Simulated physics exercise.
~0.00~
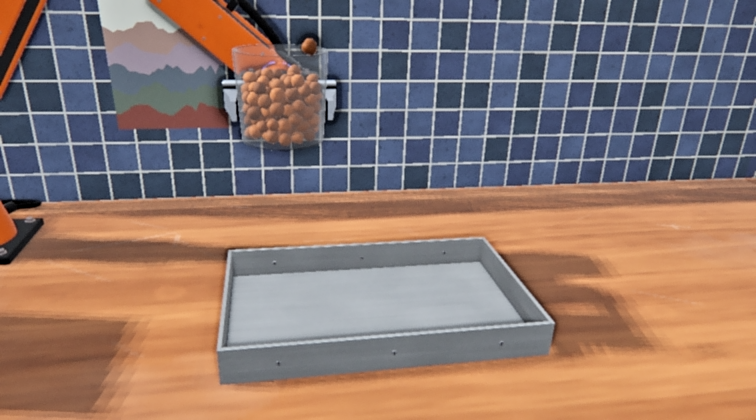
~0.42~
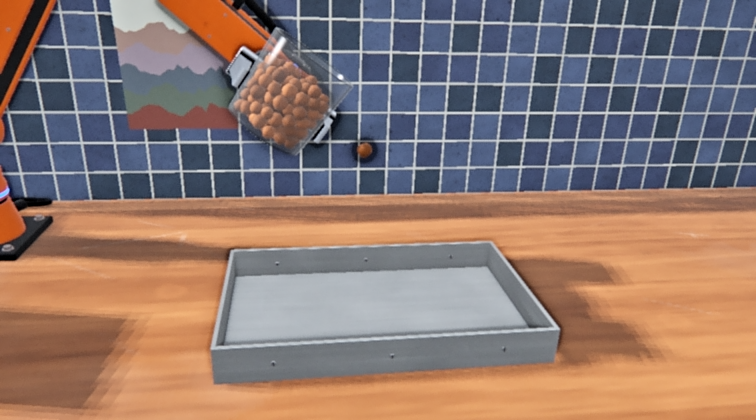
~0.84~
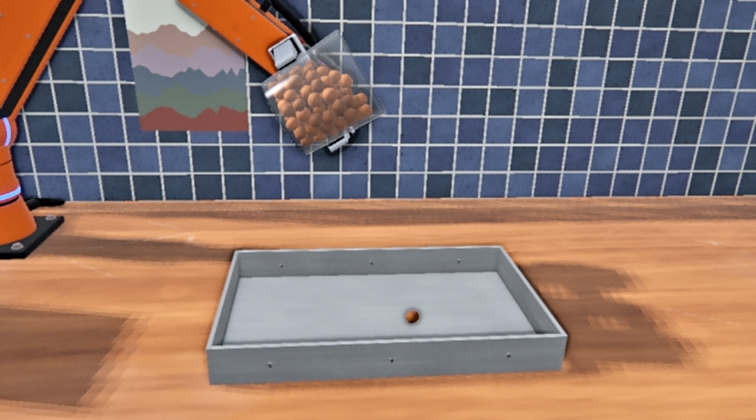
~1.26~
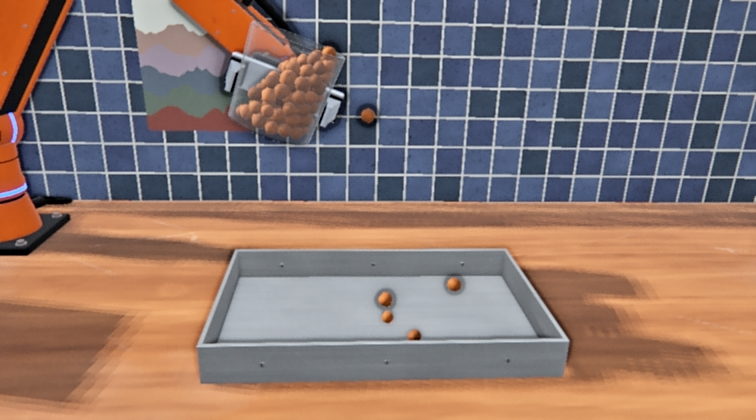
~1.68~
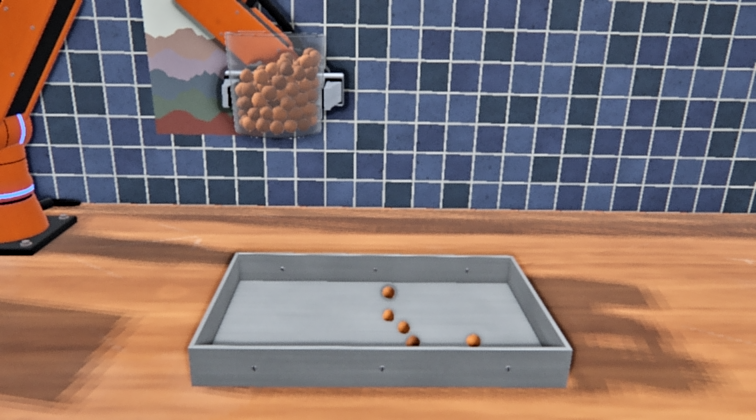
A clear beaker packed with round brown hazelnuts hangs in the grip of an orange robot arm, above a wooden counter seen from the front and slightly above. A shallow grey tray lies below it, with blue wall tiles and a print of layered, coloured hills behind. The beaker tips to the right, and a stray nut drops past its side into the tray. A few more fall and scatter across the tray floor as the beaker swings back. It ends upright and still nearly full, with five nuts resting in the tray.
